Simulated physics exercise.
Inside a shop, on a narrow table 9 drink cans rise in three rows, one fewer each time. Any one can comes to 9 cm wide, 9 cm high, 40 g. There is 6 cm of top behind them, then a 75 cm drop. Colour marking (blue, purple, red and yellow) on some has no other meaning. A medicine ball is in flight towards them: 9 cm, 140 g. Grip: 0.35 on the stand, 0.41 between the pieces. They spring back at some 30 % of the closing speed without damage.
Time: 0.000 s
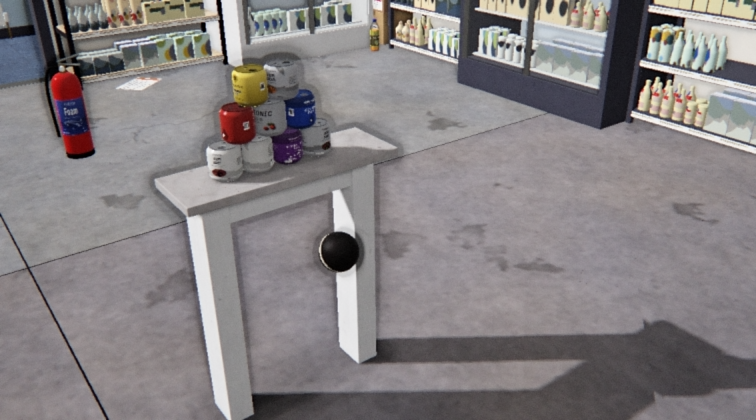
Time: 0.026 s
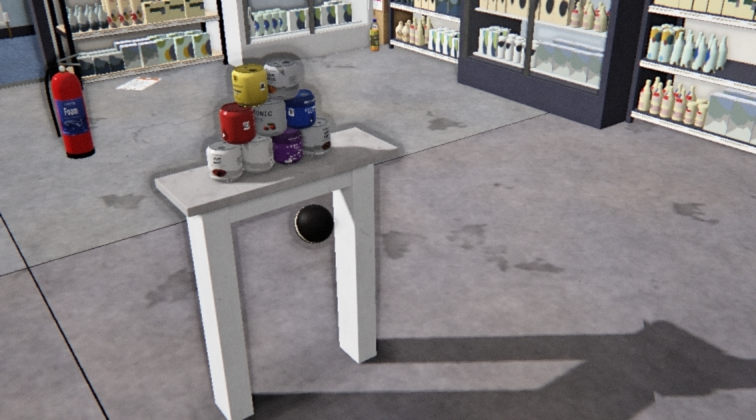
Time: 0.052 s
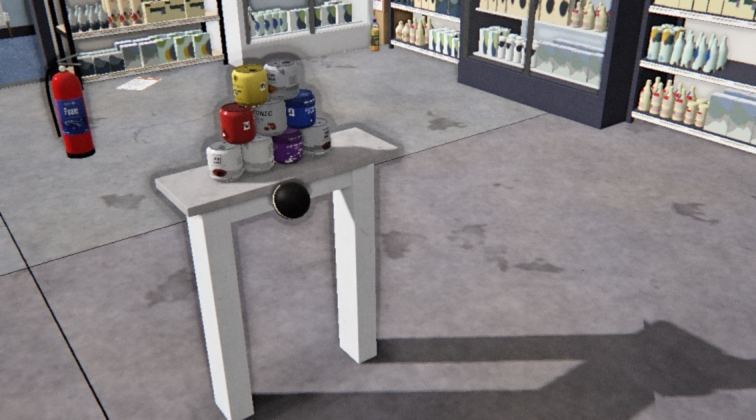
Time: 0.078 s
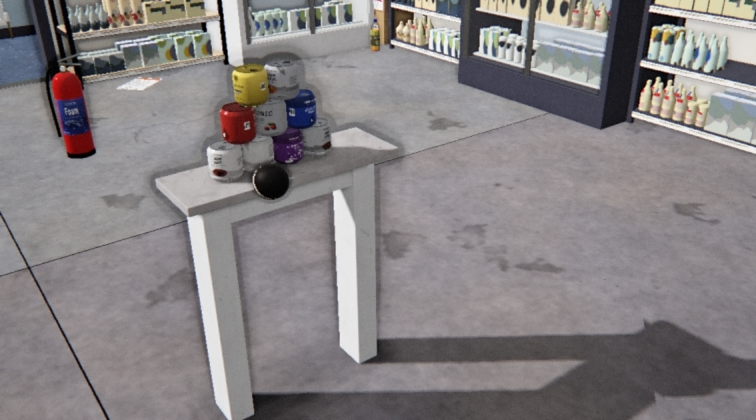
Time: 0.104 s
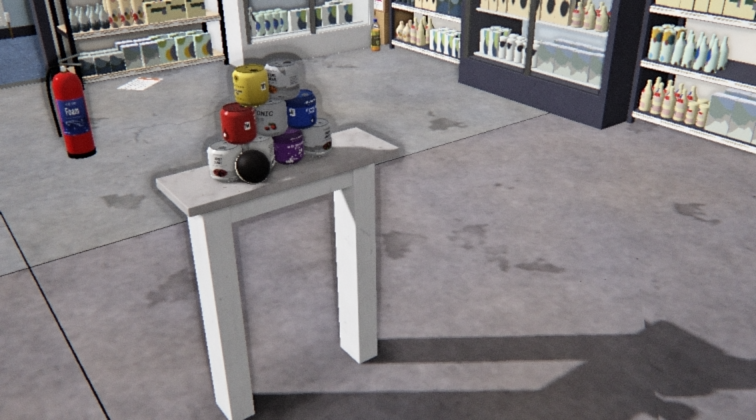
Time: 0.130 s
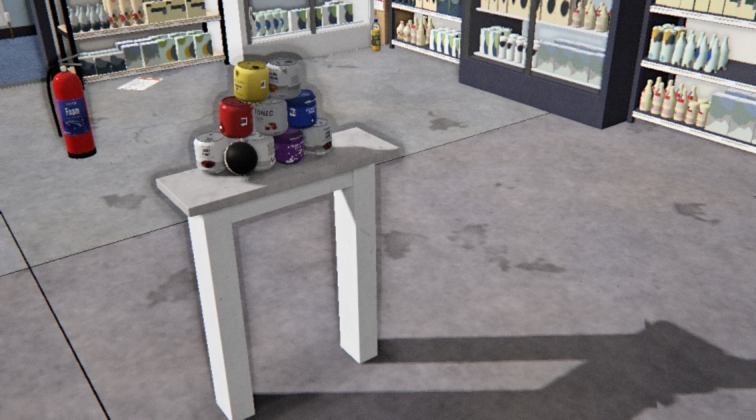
A black ball flies up and leftward to the stacked cans and nudges several of them.
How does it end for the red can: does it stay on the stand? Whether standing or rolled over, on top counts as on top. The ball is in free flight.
Oh, that one is a goner.
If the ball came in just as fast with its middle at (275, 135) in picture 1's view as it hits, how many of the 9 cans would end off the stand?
Then 4.
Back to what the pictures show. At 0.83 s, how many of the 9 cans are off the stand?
The number reaches 4 by then.
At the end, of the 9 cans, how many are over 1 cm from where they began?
My count gives 6.
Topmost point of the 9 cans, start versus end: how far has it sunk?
I'd put it at around 9 cm.
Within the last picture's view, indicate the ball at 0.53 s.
It sits close to pixel (164, 253).
After 0.27 s, ball still moving; none of the 9 cans off the stand, 6 disturbed; red can leaning 49°; yellow can leaning 46°.
After 0.53 s, ball still moving; 3 of the 9 cans off the stand; red can on its side; yellow can leaning 68°, 14 cm lower.
After 0.83 s, ball still moving; 4 of the 9 cans off the stand; red can on its side; yellow can leaning 47°, 38 cm lower.
After 1.17 s, ball still moving; 5 of the 9 cans off the stand; red can on its side; yellow can leaning 73°, 90 cm lower.
By the end (1.3 s), ball rolling away; 5 of the 9 cans off the stand; red can on its side; yellow can upside down; blue can unmoved. As the last picture would show them, middles, red can near (151, 247), yellow can near (117, 302).
